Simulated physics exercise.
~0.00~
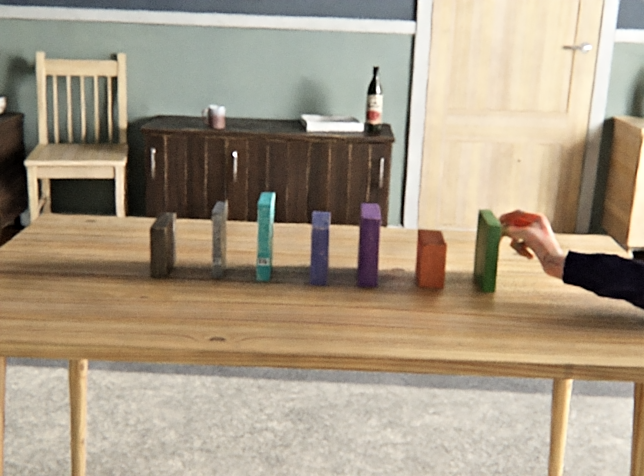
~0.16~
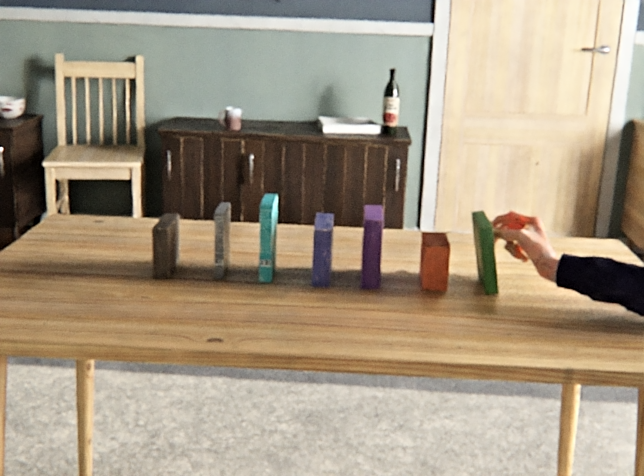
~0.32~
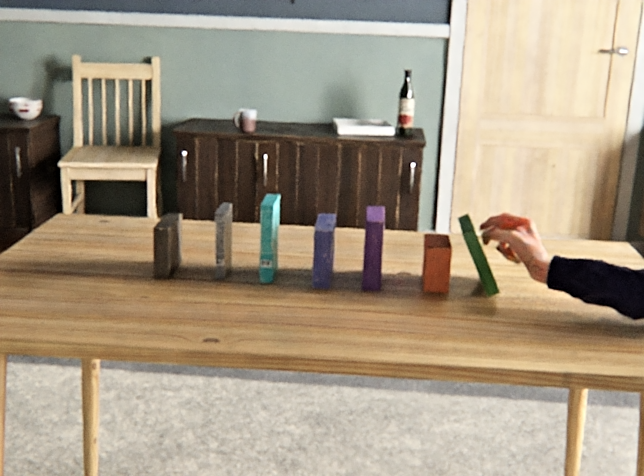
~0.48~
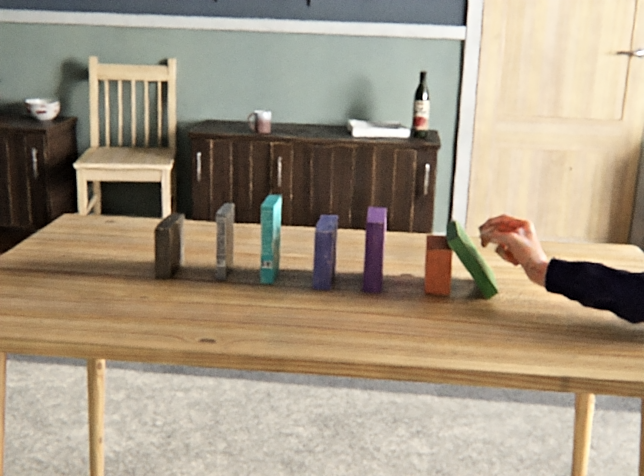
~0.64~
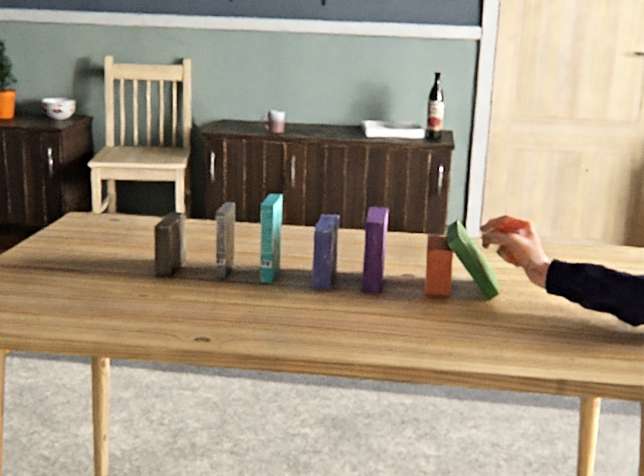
On a wooden table, a hand tips a green block left until it leans against an orange block, the others standing.
